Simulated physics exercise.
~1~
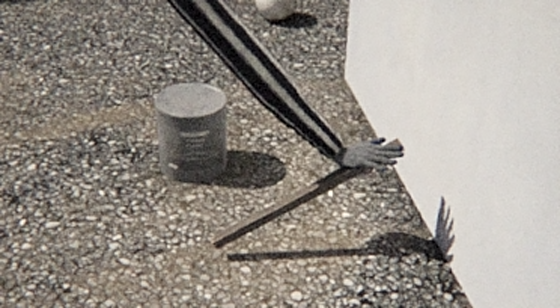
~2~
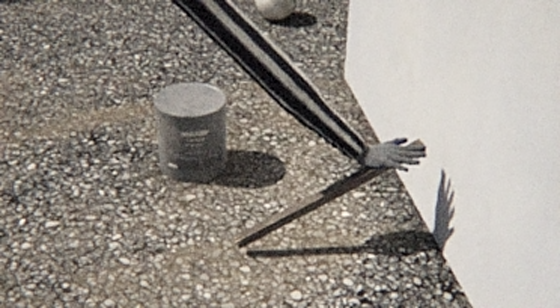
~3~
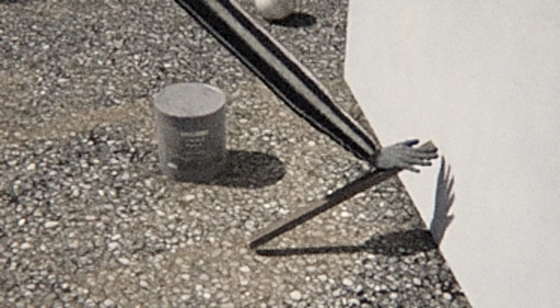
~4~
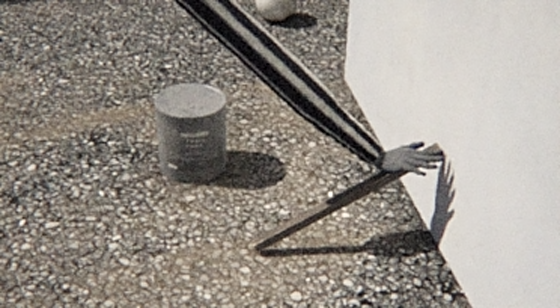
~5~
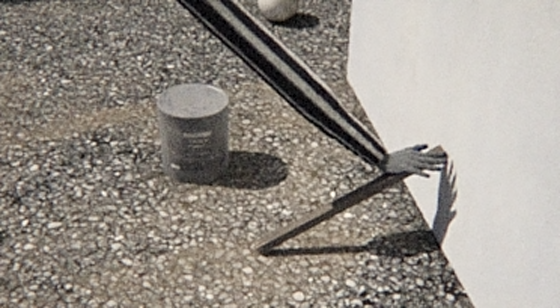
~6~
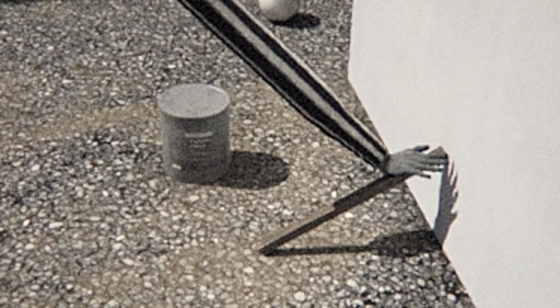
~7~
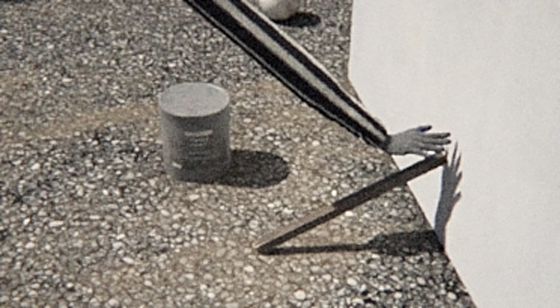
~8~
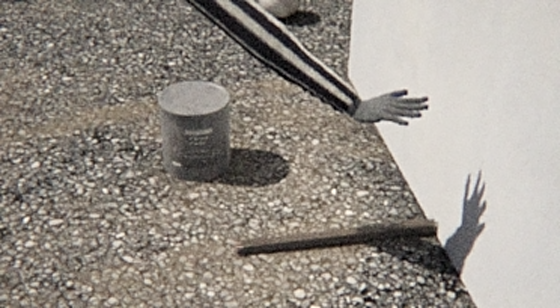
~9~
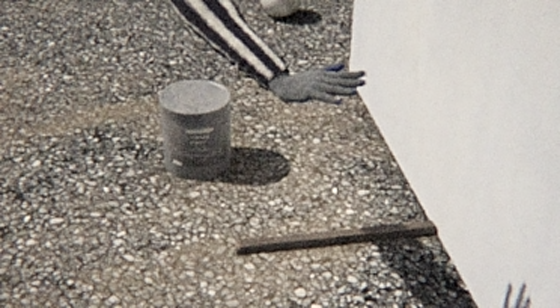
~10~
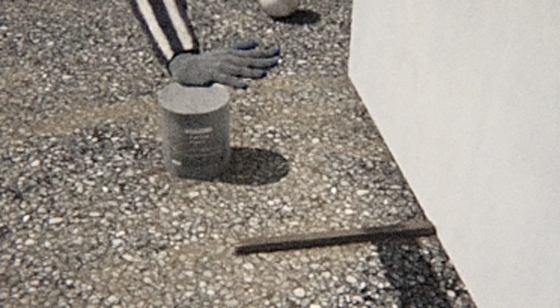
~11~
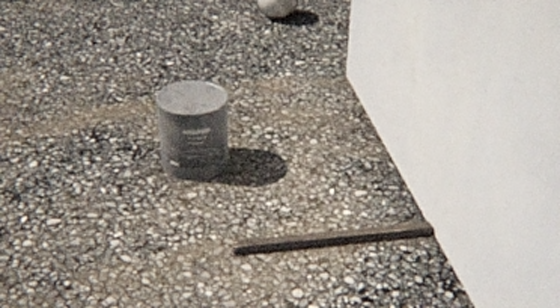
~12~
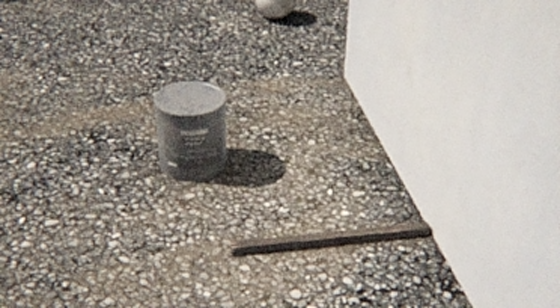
A black pole is leaned against a white wall, then slides down once released.
